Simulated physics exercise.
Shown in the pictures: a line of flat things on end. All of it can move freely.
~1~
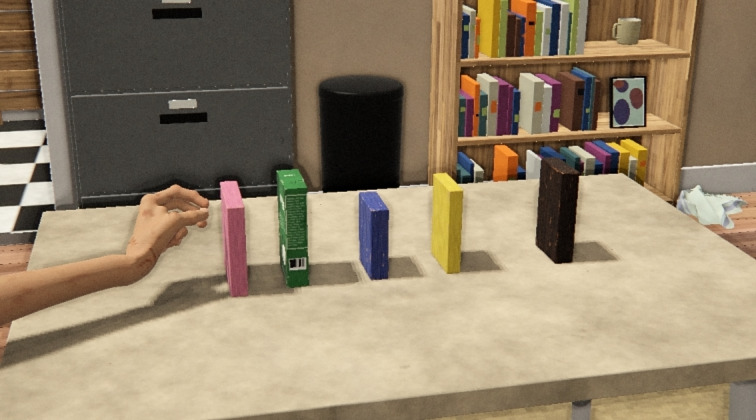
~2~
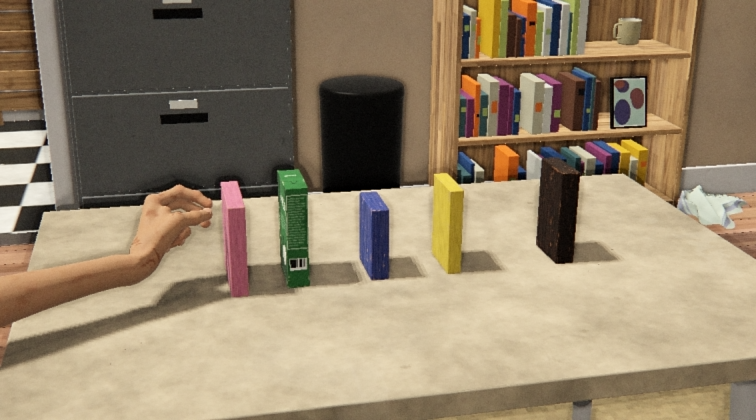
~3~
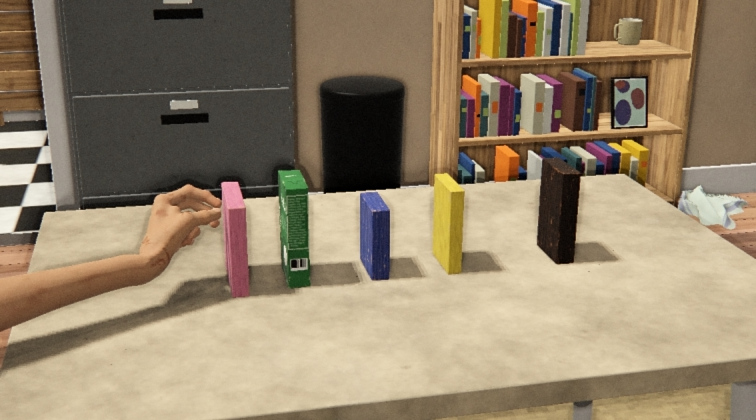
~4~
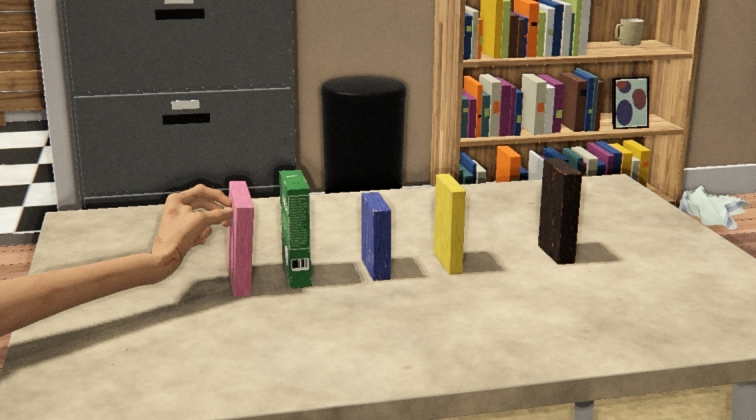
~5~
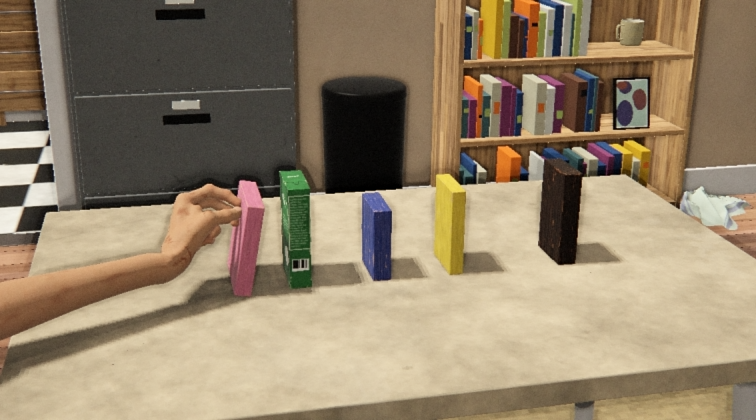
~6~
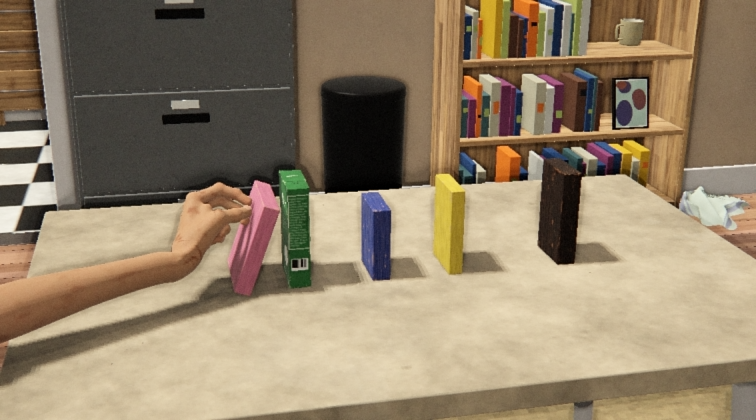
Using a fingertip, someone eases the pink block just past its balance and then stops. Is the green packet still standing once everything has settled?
No.
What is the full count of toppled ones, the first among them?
4.
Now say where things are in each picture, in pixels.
Green packet (293, 228); yellow block (446, 223), in the first picture.
Yellow block (447, 223); blue board (374, 235), in the second picture.
Yellow block (447, 224); blue board (375, 236), in the third picture.
Pink block 4° over; yellow block (449, 224); blue board (376, 236), in the fourth picture.
Pink block 10° over; yellow block (449, 224); blue board (377, 236), in the fifth picture.
Pink block 20° over; green packet (295, 229); yellow block (448, 224), in the sixth picture.
Then, 0.20 s after the last picture, pink block 44° over; green packet tipped 22° from how it was near (316, 227).
Then, 0.40 s after the last picture, pink block 66° over; green packet tipped 55° from how it was near (351, 236); blue board tipped 32° from how it was.
Then, 0.60 s after the last picture, pink block 71° over; green packet tipped 74° from how it was near (363, 248); yellow block on its side; blue board on its side.
Then, 0.70 s after the last picture, pink block 71° over; green packet on its side near (364, 249); yellow block on its side; blue board on its side.
At rest, tipped over on the table, yellow block, blue board and green packet. Seen from the same camera at the end, green packet near (365, 248).
